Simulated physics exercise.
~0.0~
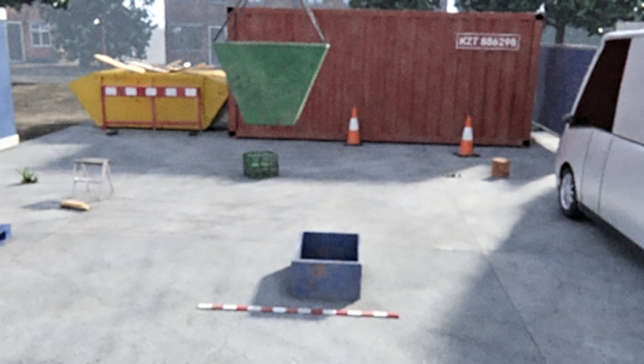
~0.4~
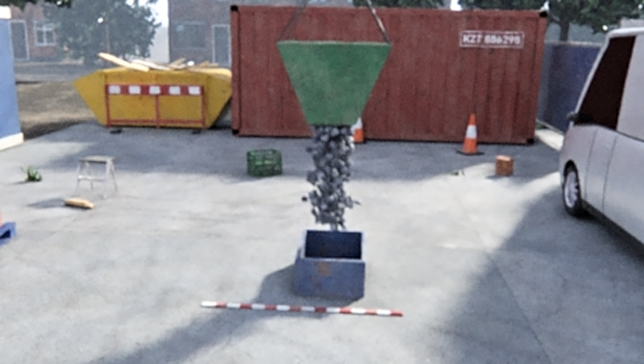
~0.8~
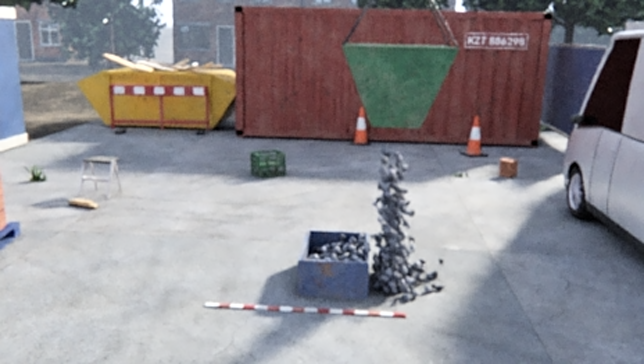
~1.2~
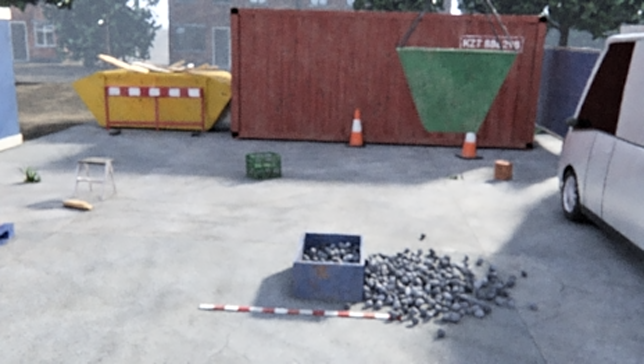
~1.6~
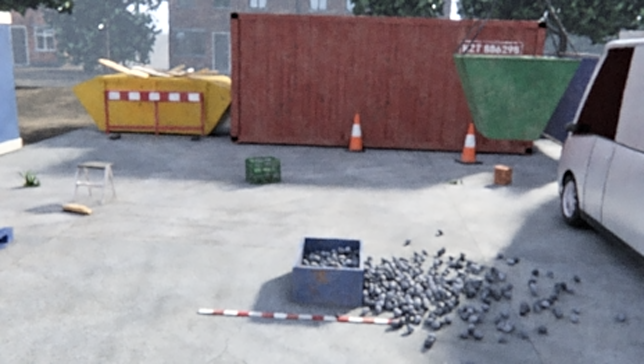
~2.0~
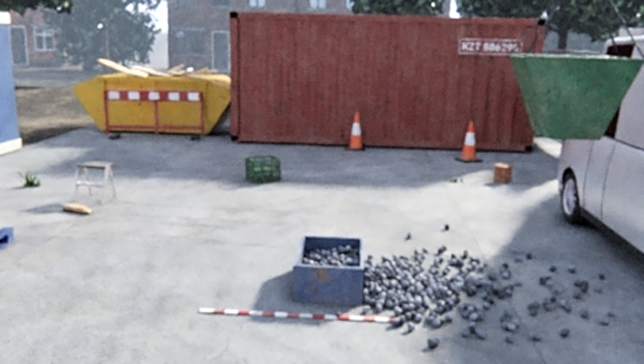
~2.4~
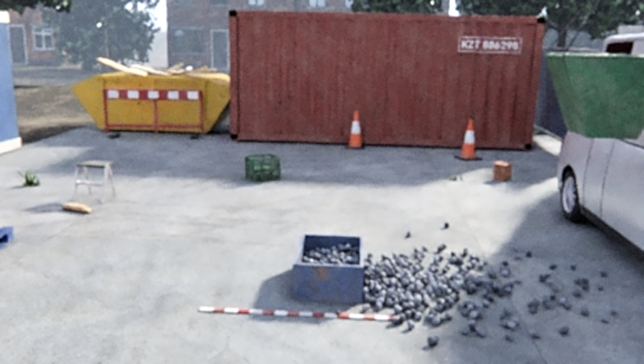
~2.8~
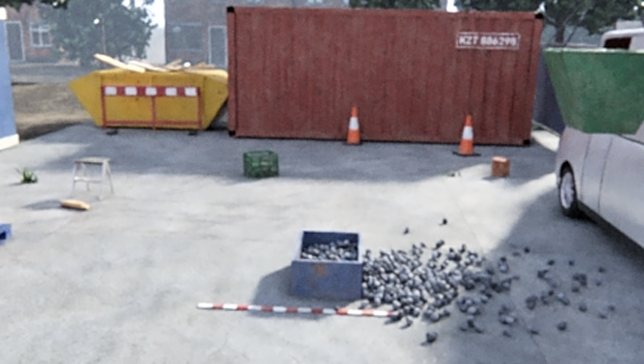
A green skip hanging from a crane moved right across a paved yard, pouring grey stones into a small blue bin and then onto the ground beside it, and finally stopped empty by the white van, leaving stones scattered to the bin's right.
